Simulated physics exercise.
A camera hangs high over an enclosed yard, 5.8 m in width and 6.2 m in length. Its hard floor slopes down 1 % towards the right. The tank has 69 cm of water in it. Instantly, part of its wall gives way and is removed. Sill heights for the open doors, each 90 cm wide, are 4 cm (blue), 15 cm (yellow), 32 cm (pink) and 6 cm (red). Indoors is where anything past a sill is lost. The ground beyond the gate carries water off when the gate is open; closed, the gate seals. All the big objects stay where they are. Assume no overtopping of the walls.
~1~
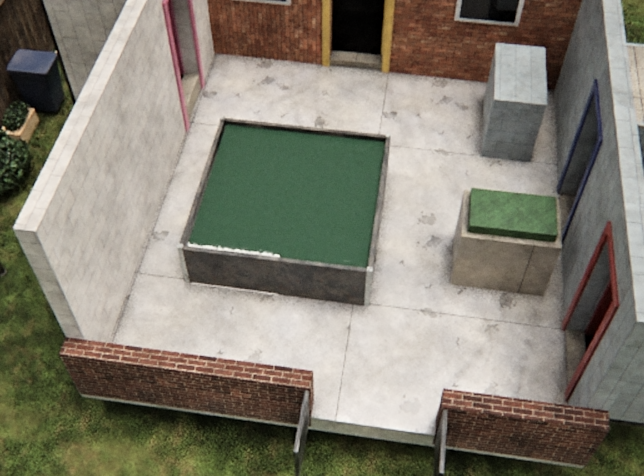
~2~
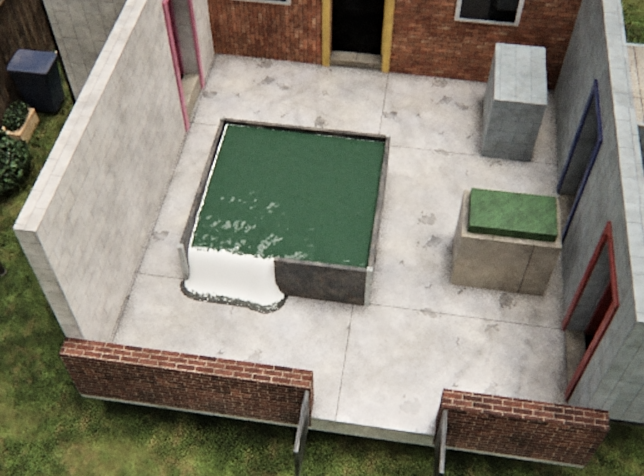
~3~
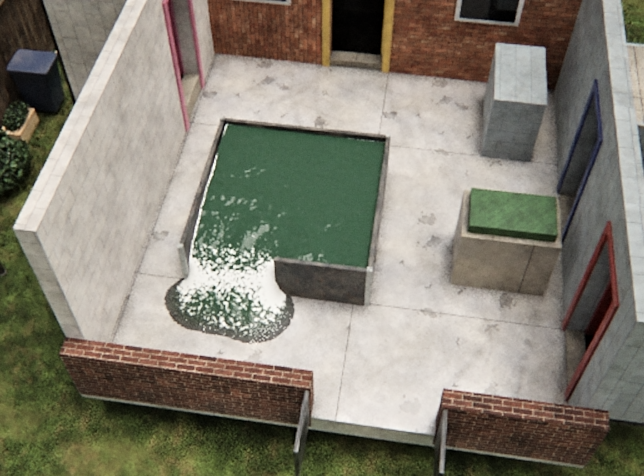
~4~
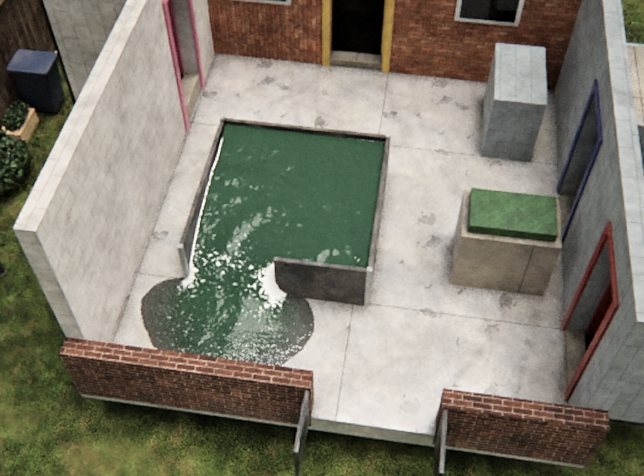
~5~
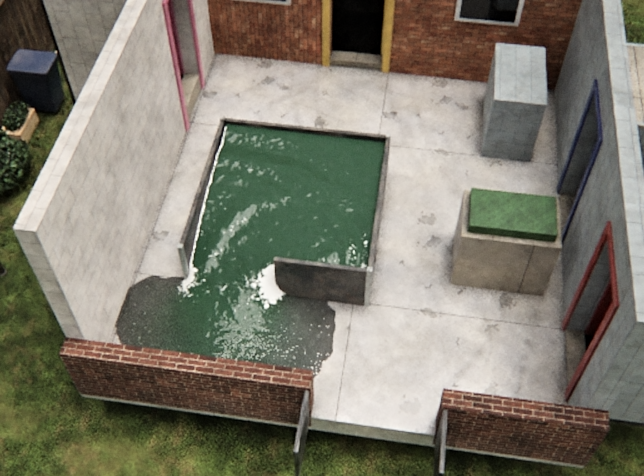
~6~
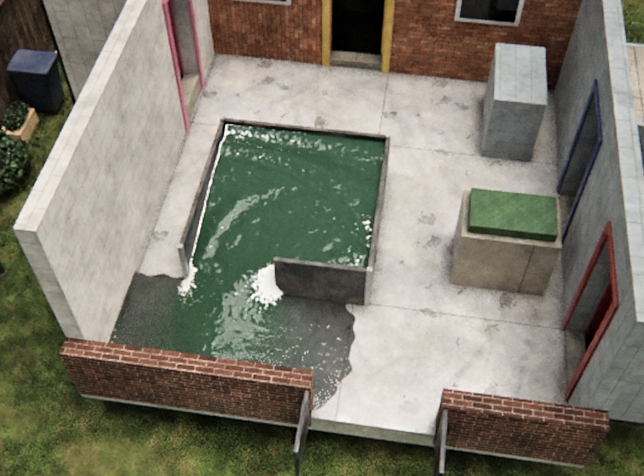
Green water sits still in a square tank in a walled concrete yard, then pours through an opening in the tank's front left side. It fans across the pale floor in a white, foamy rush, reaches the low brick wall, and spreads sideways both ways while ripples cross the tank.
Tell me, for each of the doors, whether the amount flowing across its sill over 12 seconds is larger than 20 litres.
My prediction: The blue door breaks the limit; the yellow door remains within the limit; the pink door remains within the limit; the red door breaks the limit.
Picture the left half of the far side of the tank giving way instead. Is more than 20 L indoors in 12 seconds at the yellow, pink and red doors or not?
Outcomes - yellow: Exceeded, pink: Not exceeded, red: Exceeded.
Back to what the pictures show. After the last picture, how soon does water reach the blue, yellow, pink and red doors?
Doors: Blue 2.8 s / yellow 3.4 s / pink 2.0 s / red 1.8 s.
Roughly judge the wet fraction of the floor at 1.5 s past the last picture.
35 %.
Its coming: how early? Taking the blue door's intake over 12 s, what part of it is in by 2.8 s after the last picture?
Some 0 per cent by then.
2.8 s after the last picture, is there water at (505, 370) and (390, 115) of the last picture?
Soaked, untouched.
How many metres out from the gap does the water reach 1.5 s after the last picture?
Some 4.6 metres from the gap.
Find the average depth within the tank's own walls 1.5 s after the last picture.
Average depth: About 42 cm.
Then, 0.7 s after the last picture water covers 15 % of the floor and is deepest (63 cm) near (100, 368); blue door not reached, yellow door not reached, pink door not reached, red door not reached.
Then, 1.5 s after the last picture water covers 35 % of the floor and is deepest (50 cm) near (100, 368); blue door not reached, yellow door not reached, pink door not reached, red door not reached.
Then, 2.8 s after the last picture water covers 55 % of the floor and is deepest (36 cm) near (214, 57); blue door not reached, yellow door not reached, pink door 11 cm at the sill, 0 L in, red door 21 cm at the sill, 44 L in.
Then, 6.3 s after the last picture water covers 90 % of the floor and is deepest (19 cm) near (559, 321); blue door 5 cm at the sill, 6 L in, yellow door 7 cm at the sill, 0 L in, pink door 8 cm at the sill, 0 L in, red door 17 cm at the sill, 263 L in.
Then, 11.3 s after the last picture water covers 100 % of the floor and is deepest (16 cm) near (467, 235); blue door 11 cm at the sill, 79 L in, yellow door 5 cm at the sill, 0 L in, pink door 4 cm at the sill, 0 L in, red door 14 cm at the sill, 434 L in.
